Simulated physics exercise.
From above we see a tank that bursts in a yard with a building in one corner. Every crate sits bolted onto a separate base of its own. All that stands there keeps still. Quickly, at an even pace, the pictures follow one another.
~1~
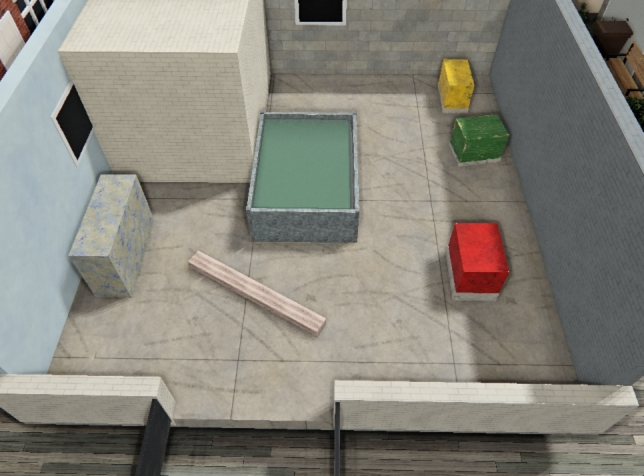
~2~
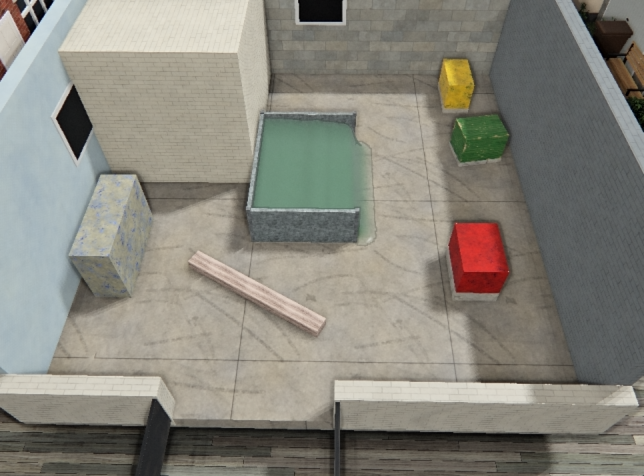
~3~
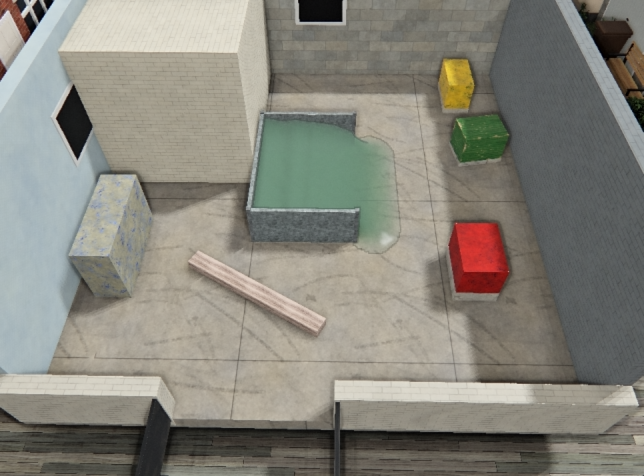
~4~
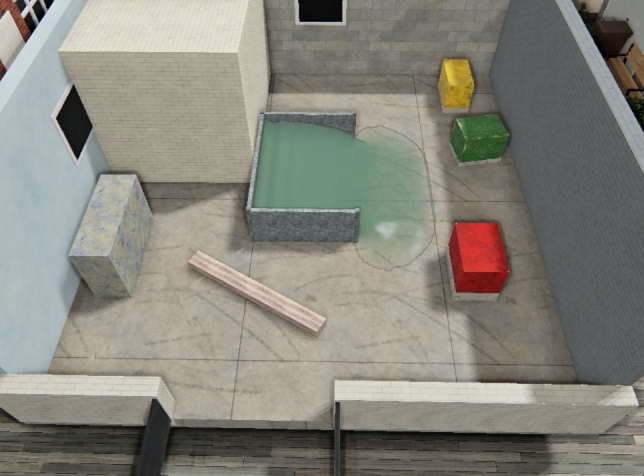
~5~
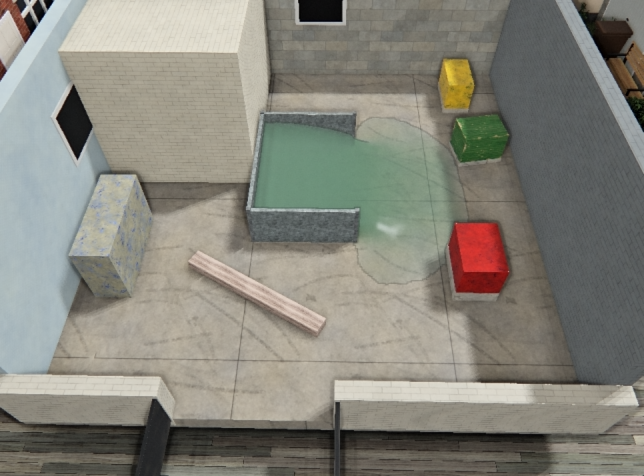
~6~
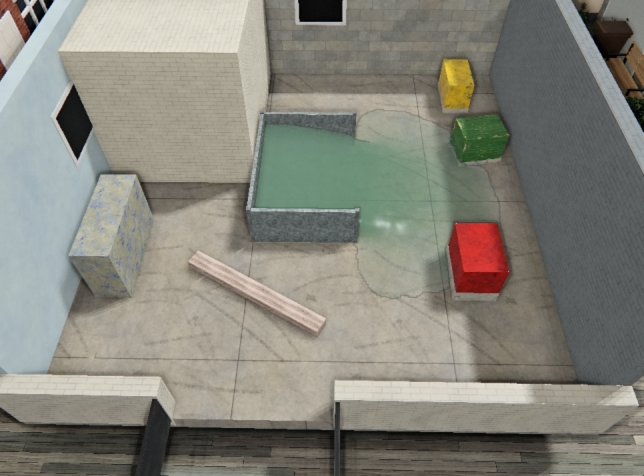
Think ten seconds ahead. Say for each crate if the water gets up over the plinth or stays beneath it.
At the yellow crate the water gets over; at the red crate the water gets over; at the green crate the water gets over.
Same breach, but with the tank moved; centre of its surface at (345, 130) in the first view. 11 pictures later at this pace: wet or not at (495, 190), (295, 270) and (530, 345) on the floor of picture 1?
Results in order - swamped, left untouched, swamped.
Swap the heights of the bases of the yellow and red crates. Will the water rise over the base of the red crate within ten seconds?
Red crate: Drenched.
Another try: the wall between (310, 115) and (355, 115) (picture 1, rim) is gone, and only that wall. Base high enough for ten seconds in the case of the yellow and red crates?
The yellow crate is reached, the red crate is not reached.
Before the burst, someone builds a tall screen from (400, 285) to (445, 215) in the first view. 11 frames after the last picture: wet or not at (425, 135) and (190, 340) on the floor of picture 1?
As listed: Wet, dry.
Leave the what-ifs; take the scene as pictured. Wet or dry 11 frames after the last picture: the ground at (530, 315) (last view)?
That point would be inundated.
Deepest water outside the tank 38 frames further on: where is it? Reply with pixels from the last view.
Deepest point: Roughly (272, 136).
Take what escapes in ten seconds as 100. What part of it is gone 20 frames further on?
Approximately 0 in a hundred, I think.
A moment on, water covers 30 % of the floor; the yellow crate water round its plinth, the red crate water round its plinth, the green crate water round its plinth.
Next, water covers 40 % of the floor; the yellow crate water round its plinth, the red crate water round its plinth, the green crate water round its plinth.
Then, water covers 50 % of the floor; the yellow crate water round its plinth, the red crate water round its plinth, the green crate water round its plinth.
Later, water covers 85 % of the floor; the yellow crate water round its plinth, the red crate water round its plinth, the green crate water round its plinth.
In the end, water covers 95 % of the floor; the yellow crate was topped, the red crate was topped, the green crate was topped.
